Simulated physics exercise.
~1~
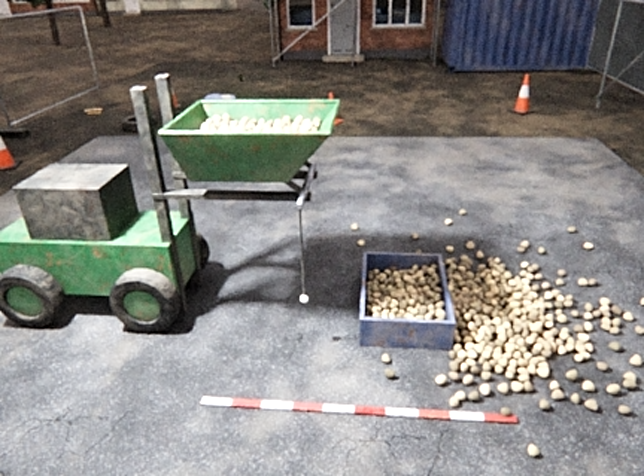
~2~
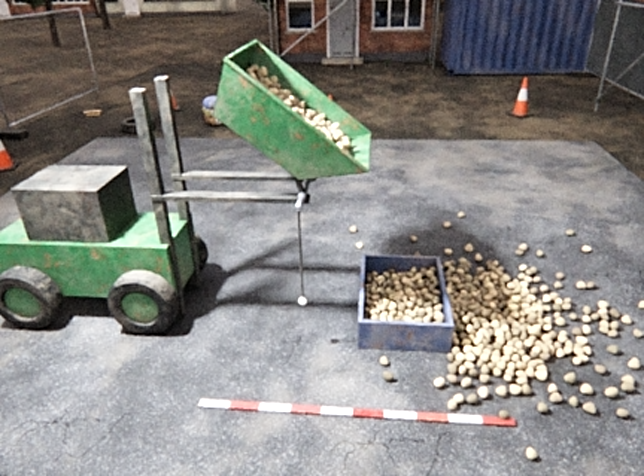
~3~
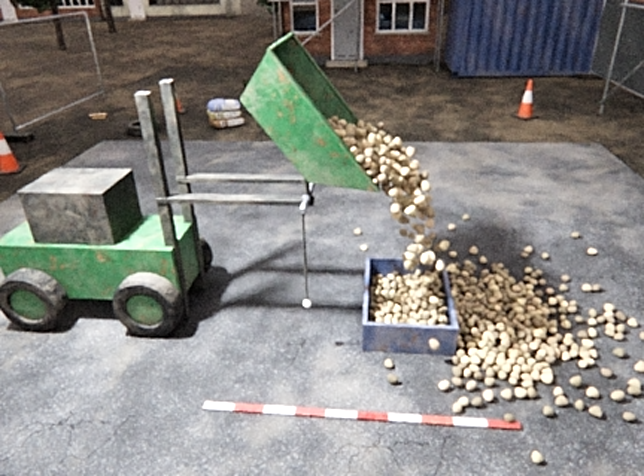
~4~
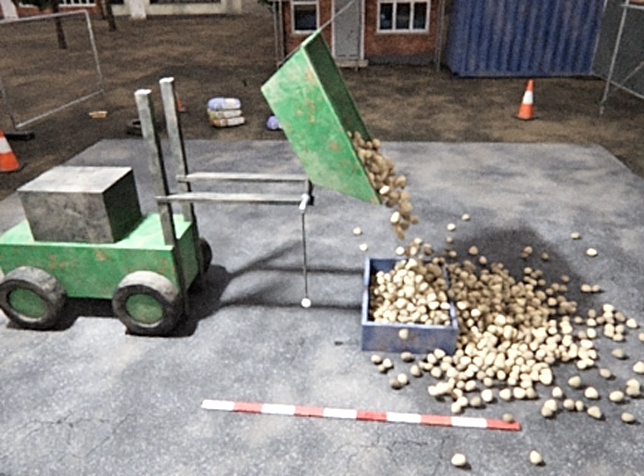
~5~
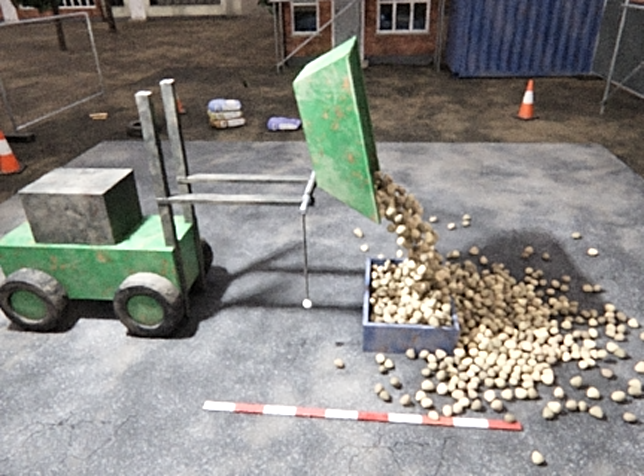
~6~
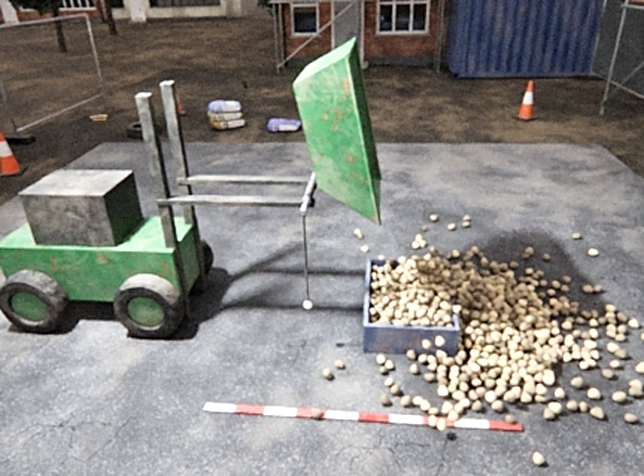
Green forklift tipping its raised skip in stages, pouring pale stones into a blue bin until they heap and spill around it.
